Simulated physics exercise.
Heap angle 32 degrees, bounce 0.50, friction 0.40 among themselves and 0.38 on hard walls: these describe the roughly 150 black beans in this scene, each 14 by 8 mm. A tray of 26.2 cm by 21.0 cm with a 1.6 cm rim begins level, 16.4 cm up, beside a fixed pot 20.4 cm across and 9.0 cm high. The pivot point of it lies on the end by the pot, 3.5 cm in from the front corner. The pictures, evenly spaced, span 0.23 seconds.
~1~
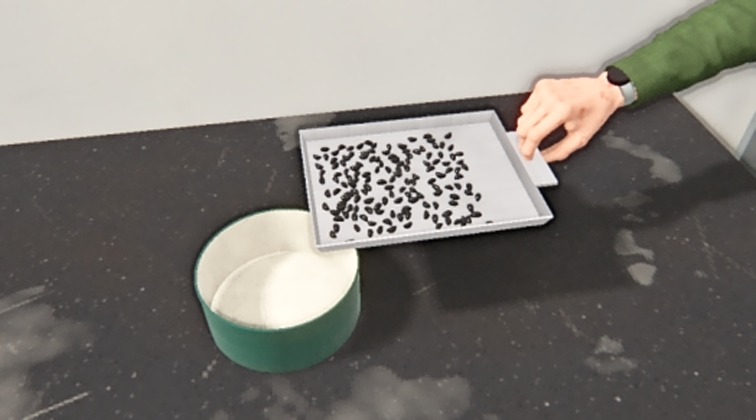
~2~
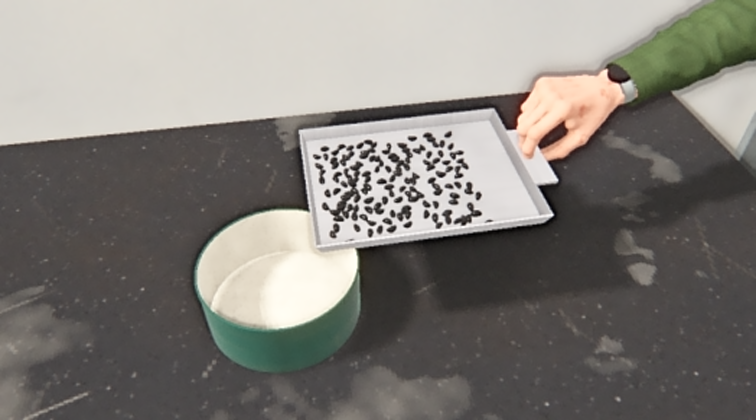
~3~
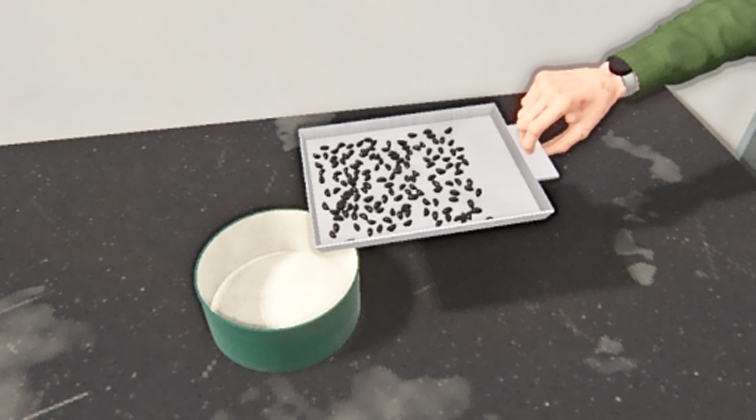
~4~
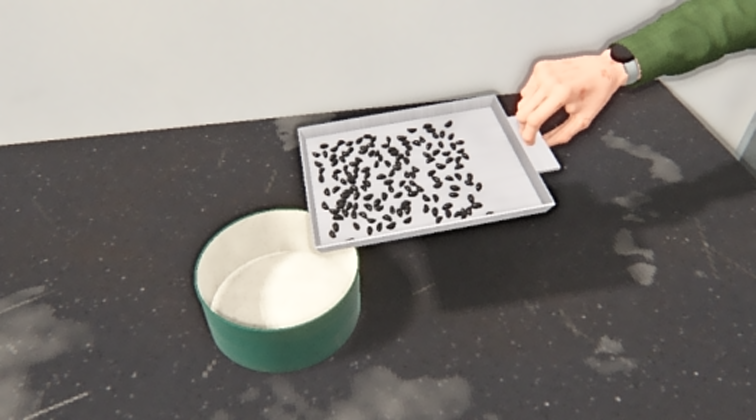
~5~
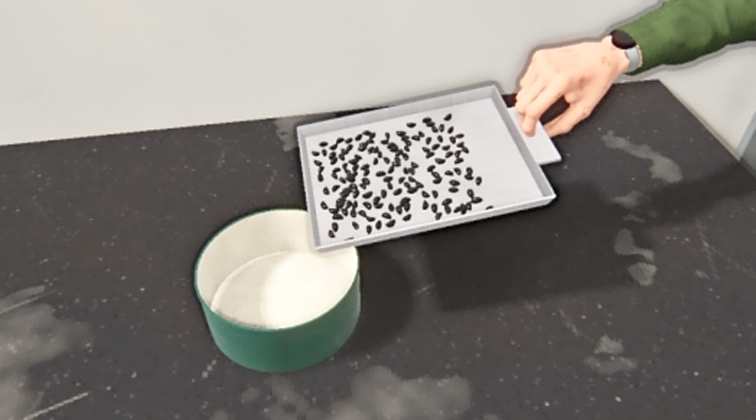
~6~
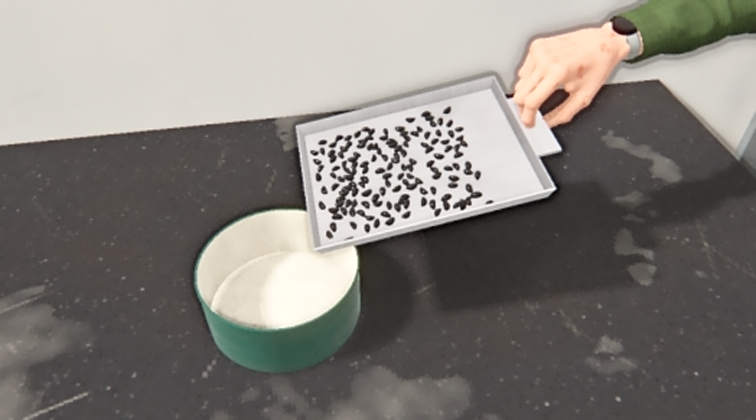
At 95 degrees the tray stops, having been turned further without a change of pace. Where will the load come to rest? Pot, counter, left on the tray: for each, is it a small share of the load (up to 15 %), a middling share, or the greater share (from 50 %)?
Pot: The greater share, counter: A small share, left on the tray: A small share.
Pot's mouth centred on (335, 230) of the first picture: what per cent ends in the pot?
The share would be some 40 per cent.
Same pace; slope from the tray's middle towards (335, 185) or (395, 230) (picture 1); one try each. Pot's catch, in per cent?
Around 80 % for the first direction, around 45 % for the second.
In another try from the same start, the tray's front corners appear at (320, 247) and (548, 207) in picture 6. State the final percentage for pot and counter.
That works out as pot 45 and counter 55.
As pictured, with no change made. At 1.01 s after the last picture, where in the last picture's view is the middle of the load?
The middle of the load should be at about (293, 222) by then.
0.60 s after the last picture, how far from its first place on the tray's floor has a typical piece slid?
About 7 cm.
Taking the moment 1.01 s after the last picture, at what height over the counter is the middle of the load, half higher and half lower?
Median height: Approx. 16 cm.
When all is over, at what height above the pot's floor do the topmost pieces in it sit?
Some 1.5 cm.
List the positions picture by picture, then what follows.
The first picture shows tray tilt 0 degrees, front corners at (320, 242) and (546, 214); middle of the pieces at (393, 179); pot at (278, 264).
The second picture shows tray tilt 1 degrees, front corners at (320, 242) and (546, 212); middle of the pieces at (393, 179).
The third picture shows tray tilt 2 degrees, front corners at (320, 243) and (547, 208); middle of the pieces at (393, 177).
The fourth picture shows tray tilt 5 degrees, front corners at (319, 243) and (547, 201), lowest corner left front; middle of the pieces at (392, 173).
The fifth picture shows tray tilt 8 degrees, front corners at (319, 244) and (548, 194), lowest corner left front; middle of the pieces at (392, 170).
The sixth picture shows tray tilt 11 degrees, front corners at (318, 244) and (548, 186), lowest corner left front; middle of the pieces at (390, 167); pot at (278, 264).
Then, 0.60 s after the last picture, tilt 50 degrees; the tray holds 100 %, the pot 0 %.
Then, 1.01 s after the last picture, tilt 77 degrees; the tray holds 60 %, the pot 25 %.
Then, 1.50 s after the last picture, tilt 95 degrees; the tray holds 0 %, the pot 95 %.
In the end, pot 95 %, counter 5 %, tray 0 %.
